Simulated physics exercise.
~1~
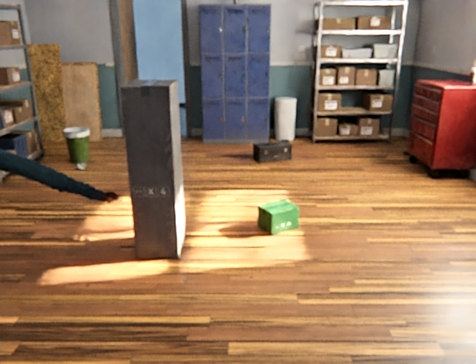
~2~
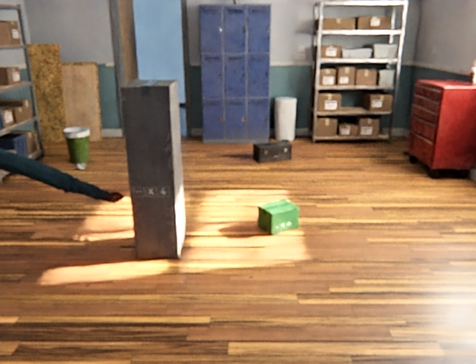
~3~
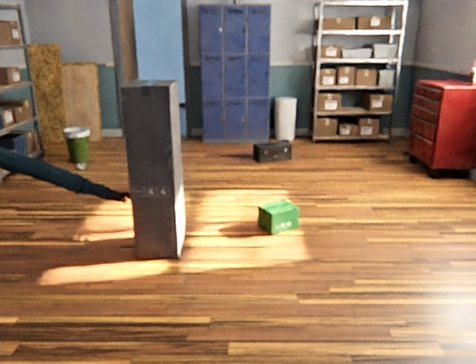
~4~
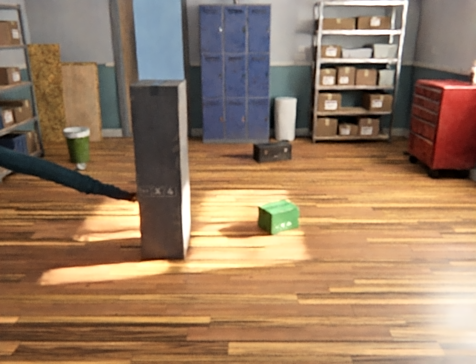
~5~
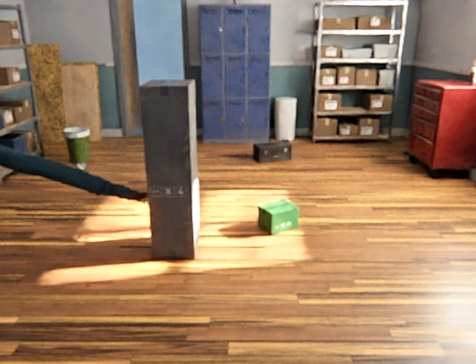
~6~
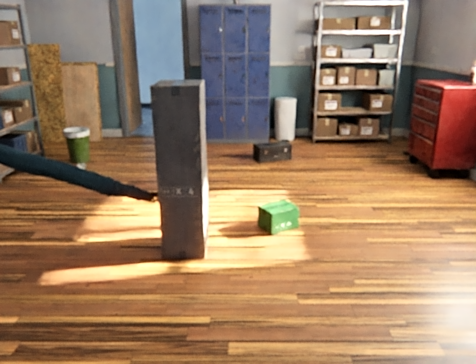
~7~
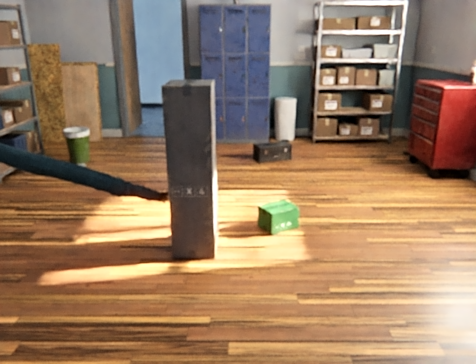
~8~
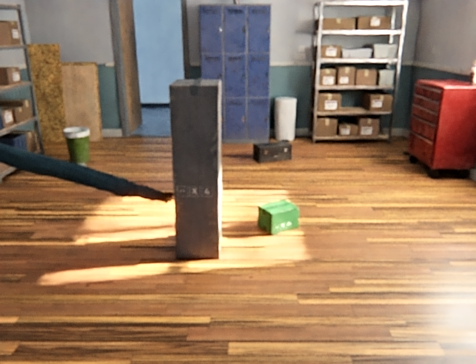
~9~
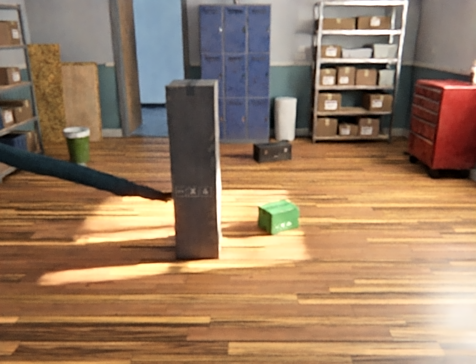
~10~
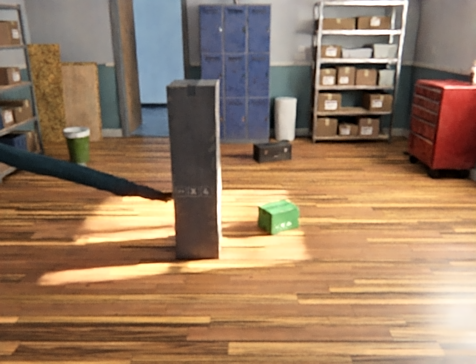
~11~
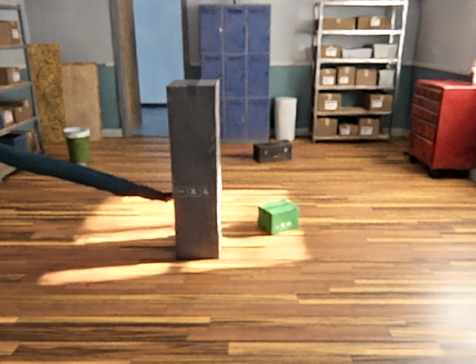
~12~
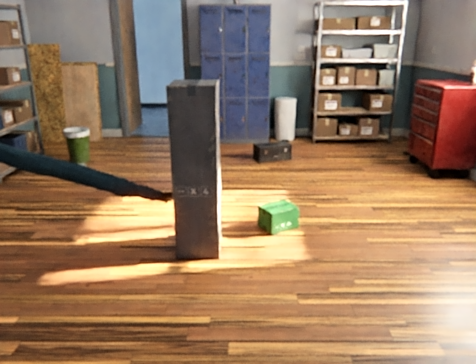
A dark arm slowly pushes the tall grey box right, leaving it upright near the green parcel.
